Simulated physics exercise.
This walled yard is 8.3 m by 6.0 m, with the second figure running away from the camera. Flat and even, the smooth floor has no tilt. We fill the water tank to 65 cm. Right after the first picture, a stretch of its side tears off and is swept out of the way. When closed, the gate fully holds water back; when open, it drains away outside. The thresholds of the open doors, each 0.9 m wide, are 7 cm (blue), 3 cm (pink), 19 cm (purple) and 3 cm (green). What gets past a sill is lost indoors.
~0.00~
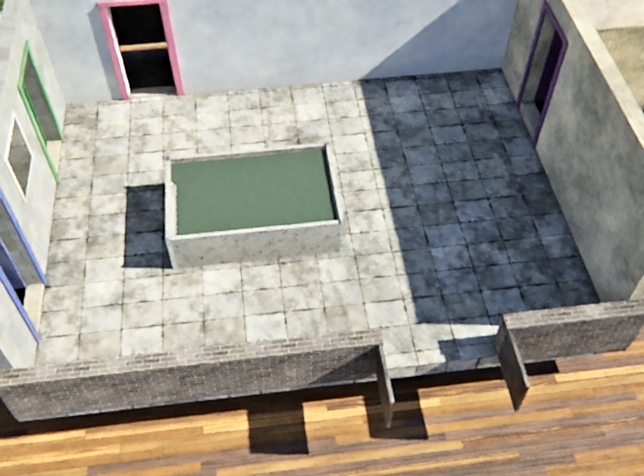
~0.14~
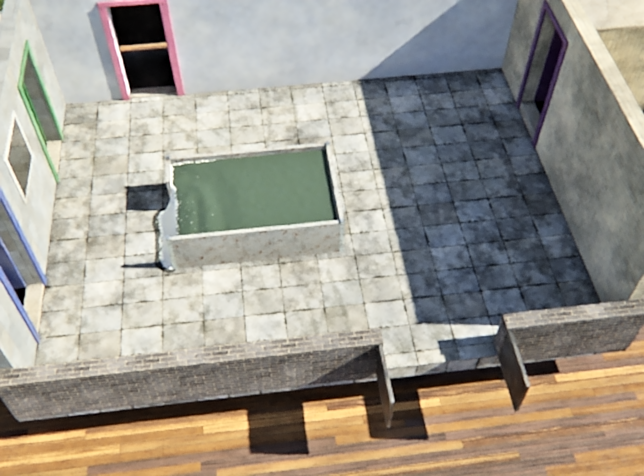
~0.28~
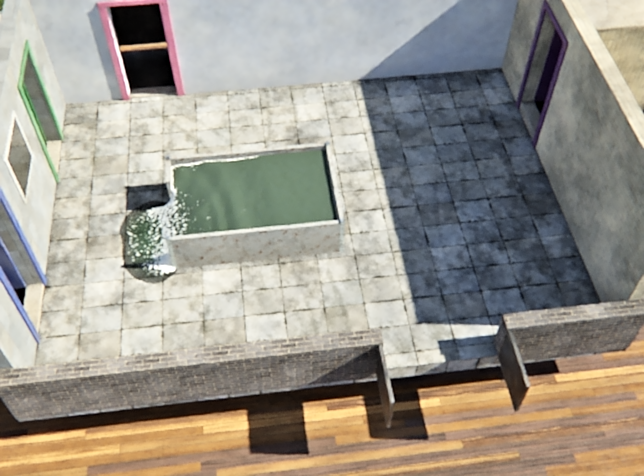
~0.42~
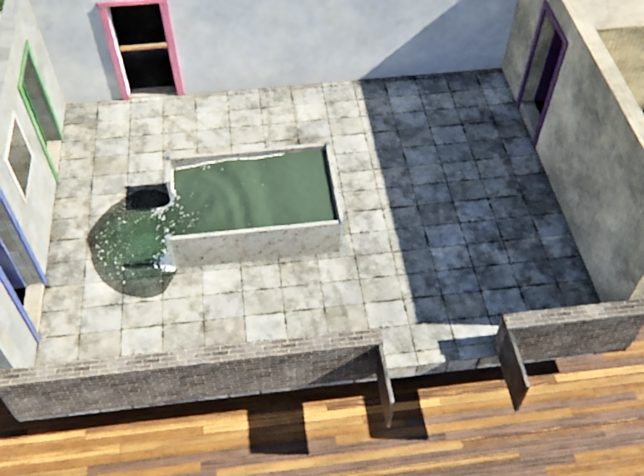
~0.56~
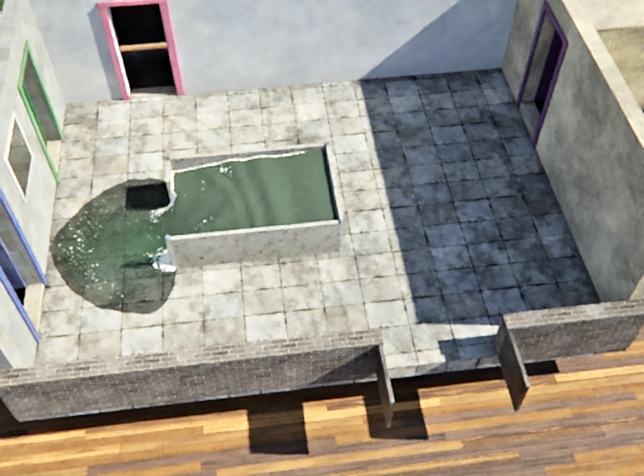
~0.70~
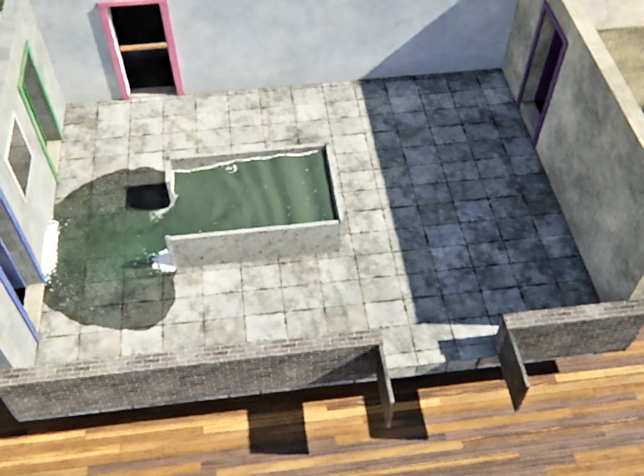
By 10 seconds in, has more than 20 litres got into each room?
As I see it, blue door: Above the cap; pink door: Above the cap; purple door: Below the cap; green door: Above the cap.
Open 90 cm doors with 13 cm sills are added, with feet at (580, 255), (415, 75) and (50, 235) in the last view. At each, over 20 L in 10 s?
Taking them in order, the first gets too little, the second too little and the third enough.
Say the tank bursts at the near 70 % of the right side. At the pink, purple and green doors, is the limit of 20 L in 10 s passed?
So pink stays lower, purple stays lower, green stays lower.
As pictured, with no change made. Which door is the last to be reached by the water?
The purple door.
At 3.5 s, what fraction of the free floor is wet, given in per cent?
Close to 35 in a hundred parts are wet.
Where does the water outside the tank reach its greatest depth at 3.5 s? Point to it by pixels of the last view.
Look around (34, 381).
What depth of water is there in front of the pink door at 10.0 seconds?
About 5.0 cm.
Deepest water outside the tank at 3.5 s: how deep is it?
Up to near 30 cm.
After 1.4 s water covers 15 % of the floor and is deepest (37 cm) near (60, 257); blue door 23 cm at the sill, 29 L in, pink door not reached, purple door not reached, green door 7 cm at the sill, 0 L in.
After 2.2 s water covers 20 % of the floor and is deepest (40 cm) near (34, 381); blue door 25 cm at the sill, 112 L in, pink door not reached, purple door not reached, green door 9 cm at the sill, 10 L in.
After 3.5 s water covers 35 % of the floor and is deepest (30 cm) near (34, 381); blue door 18 cm at the sill, 213 L in, pink door 10 cm at the sill, 12 L in, purple door not reached, green door 8 cm at the sill, 31 L in.
After 6.0 s water covers 70 % of the floor and is deepest (16 cm) near (32, 393); blue door 14 cm at the sill, 287 L in, pink door 7 cm at the sill, 57 L in, purple door not reached, green door 5 cm at the sill, 49 L in.
After 10.0 s water covers 95 % of the floor and is deepest (8 cm) near (32, 393); blue door 8 cm at the sill, 318 L in, pink door 5 cm at the sill, 88 L in, purple door 7 cm at the sill, 0 L in, green door 4 cm at the sill, 59 L in.
